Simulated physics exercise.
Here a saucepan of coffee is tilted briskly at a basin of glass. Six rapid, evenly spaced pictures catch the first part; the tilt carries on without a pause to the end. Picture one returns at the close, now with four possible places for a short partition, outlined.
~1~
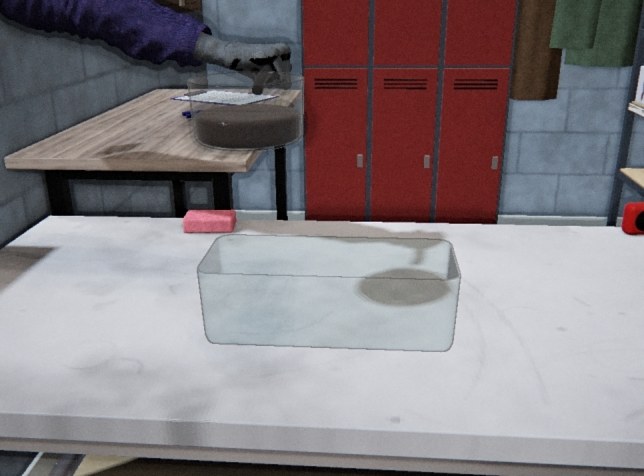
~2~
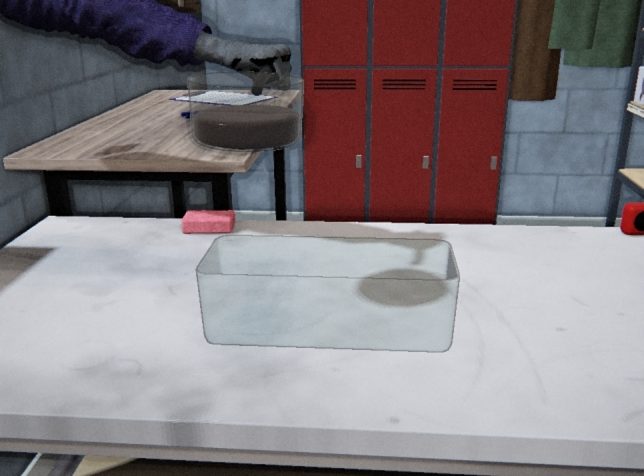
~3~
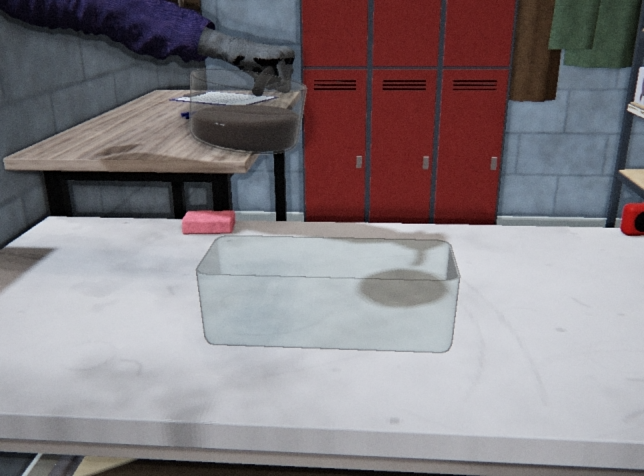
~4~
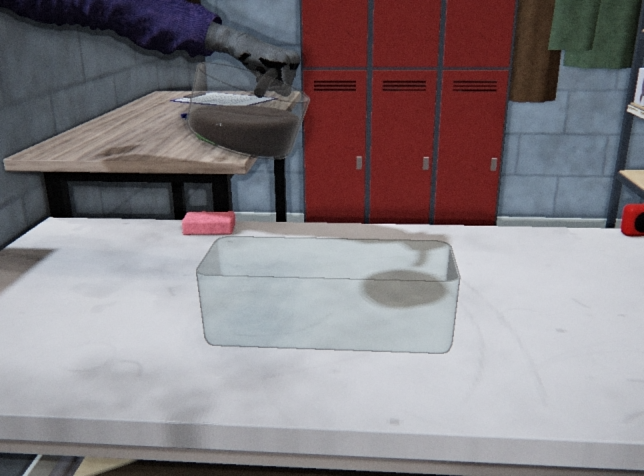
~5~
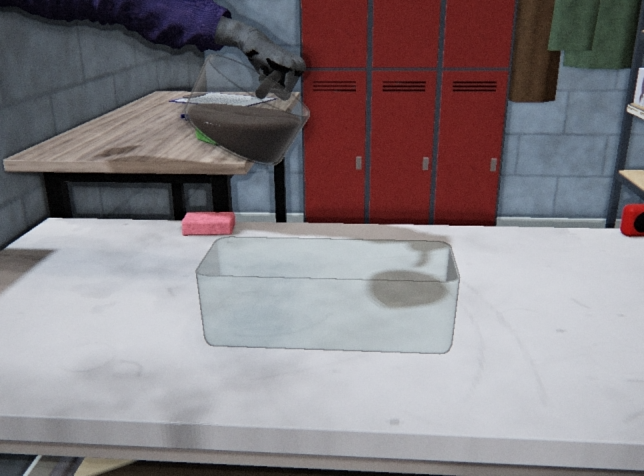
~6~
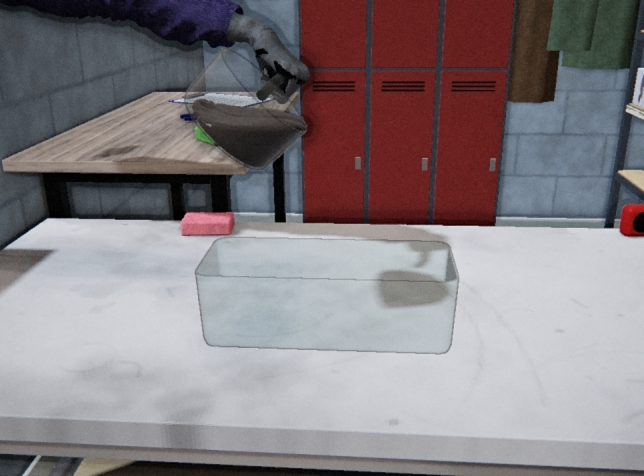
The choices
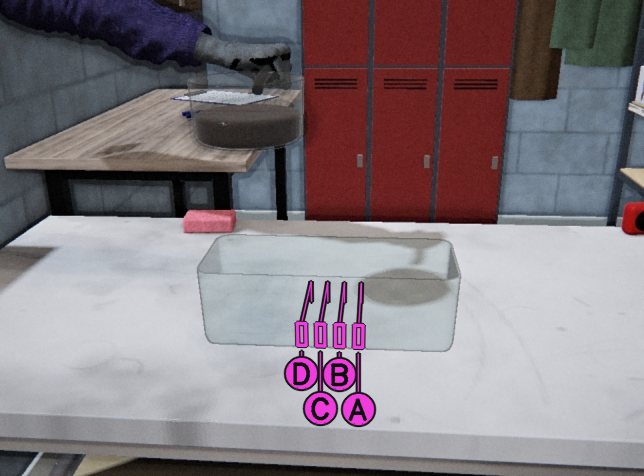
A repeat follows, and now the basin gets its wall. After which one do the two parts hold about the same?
B beats the others.
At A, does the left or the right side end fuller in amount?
The left side.
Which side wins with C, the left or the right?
More ends on the right.
On the marked copy, A at (358, 353); B at (339, 352); C at (320, 352); D at (301, 351).
If A is chosen, about 82 % ends left of the wall and 15 % right of it; 4 % is lost outside.
If B is chosen, about 54 % ends left of the wall and 44 % right of it.
If C is chosen, about 14 % ends left of the wall and 85 % right of it.
If D is chosen, about 10 % ends left of the wall and 87 % right of it; 4 % is lost outside.
